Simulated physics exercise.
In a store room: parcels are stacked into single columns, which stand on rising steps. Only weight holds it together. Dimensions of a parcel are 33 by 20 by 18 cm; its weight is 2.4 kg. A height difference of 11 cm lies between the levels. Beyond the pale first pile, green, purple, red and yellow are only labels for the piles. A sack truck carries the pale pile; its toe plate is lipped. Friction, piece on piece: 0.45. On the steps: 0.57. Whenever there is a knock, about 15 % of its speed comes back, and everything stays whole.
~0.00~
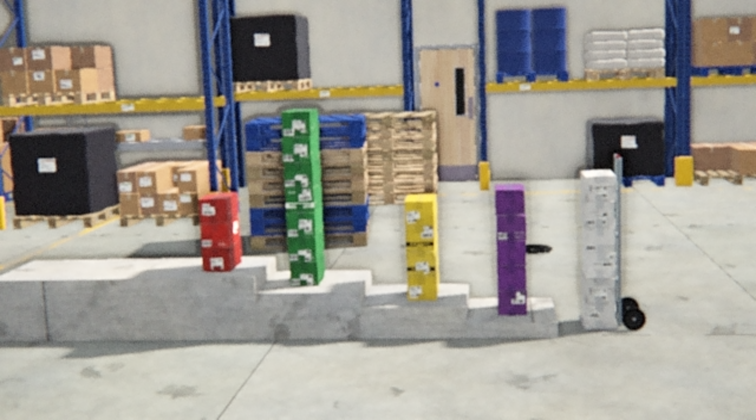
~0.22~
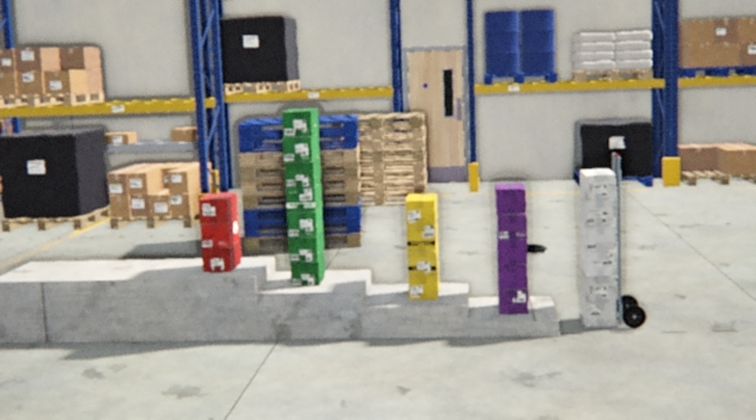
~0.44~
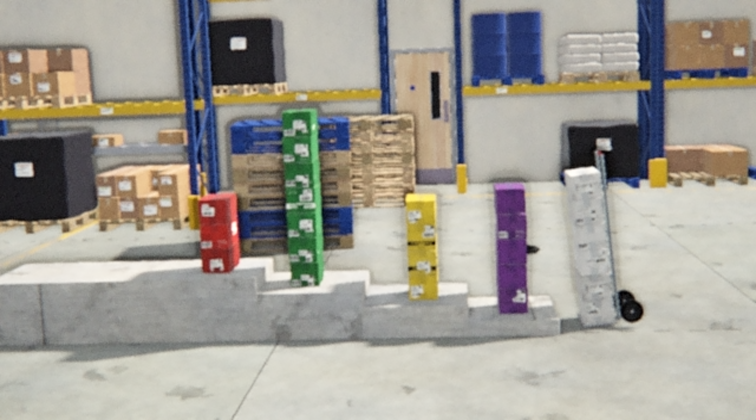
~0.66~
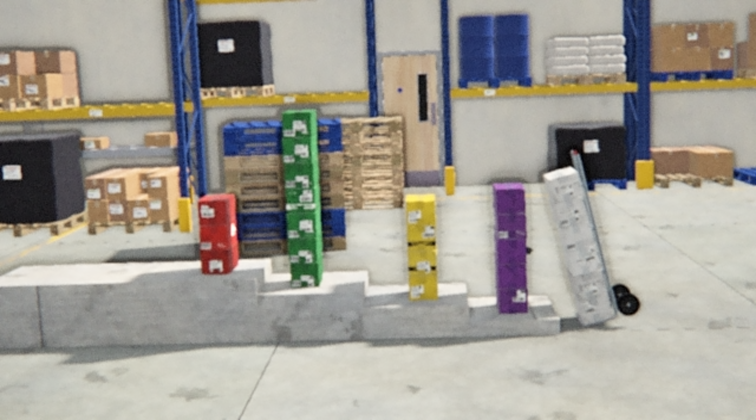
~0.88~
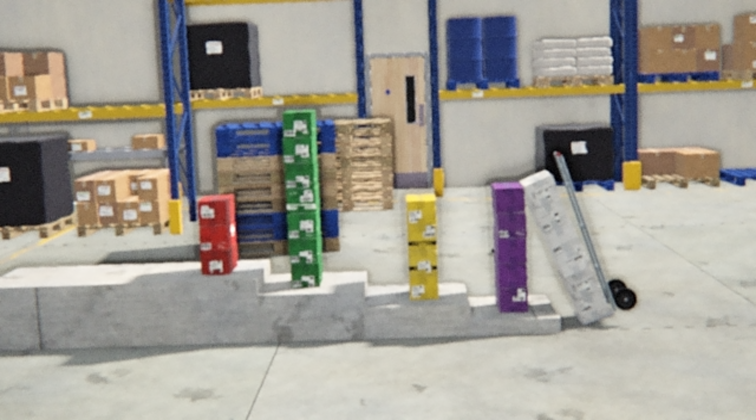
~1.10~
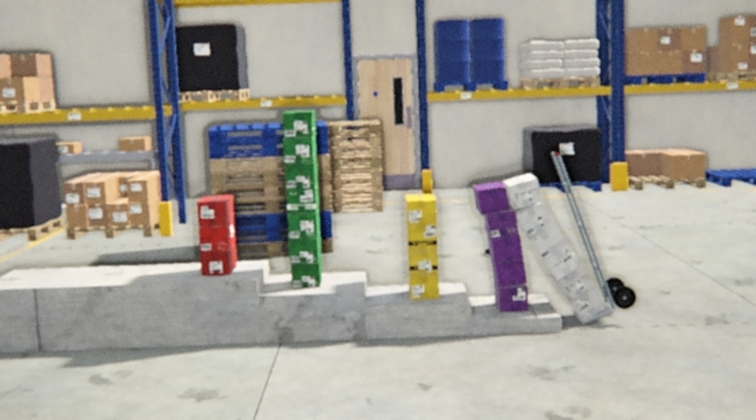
A hand truck carrying a tall white stack of boxes tilted left toward the steps until the stack leaned against the purple one, which tipped slightly left, while the yellow, green and red stacks stood upright.
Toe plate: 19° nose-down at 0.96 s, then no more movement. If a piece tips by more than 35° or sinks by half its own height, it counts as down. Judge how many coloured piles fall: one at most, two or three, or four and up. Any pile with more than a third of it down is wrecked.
Two or three.
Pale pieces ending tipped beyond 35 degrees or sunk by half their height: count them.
6 pale pieces.
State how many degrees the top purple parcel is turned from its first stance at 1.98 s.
Roughly 15°.
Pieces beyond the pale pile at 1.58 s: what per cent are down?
By that time it is 15 percent.
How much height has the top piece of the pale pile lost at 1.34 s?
I'd put it at close to 10 cm below where it started.
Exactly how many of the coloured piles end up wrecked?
Tally: 2.
After 1.34 s, 4 of the pale pile down; none of the 19 other parcels down, 5 disturbed; top purple parcel 19° from how it stood.
After 1.58 s, 6 of the pale pile down; 3 of the 19 other parcels down; top purple parcel 32° from how it stood, 6 cm lower; top yellow parcel 10 cm from its place.
After 1.98 s, 6 of the pale pile down; 8 of the 19 other parcels down; top yellow parcel 47° from how it stood, 25 cm lower; top purple parcel 15° from how it stood, 23 cm lower.
In the end (2.9 s), 6 of the pale pile down; 8 of the 19 other parcels down; top yellow parcel 54° from how it stood, 28 cm lower; top purple parcel 53° from how it stood, 34 cm lower. Wrecked, purple and yellow. From the last view, middles, top yellow parcel near (335, 252), top purple parcel near (386, 249).
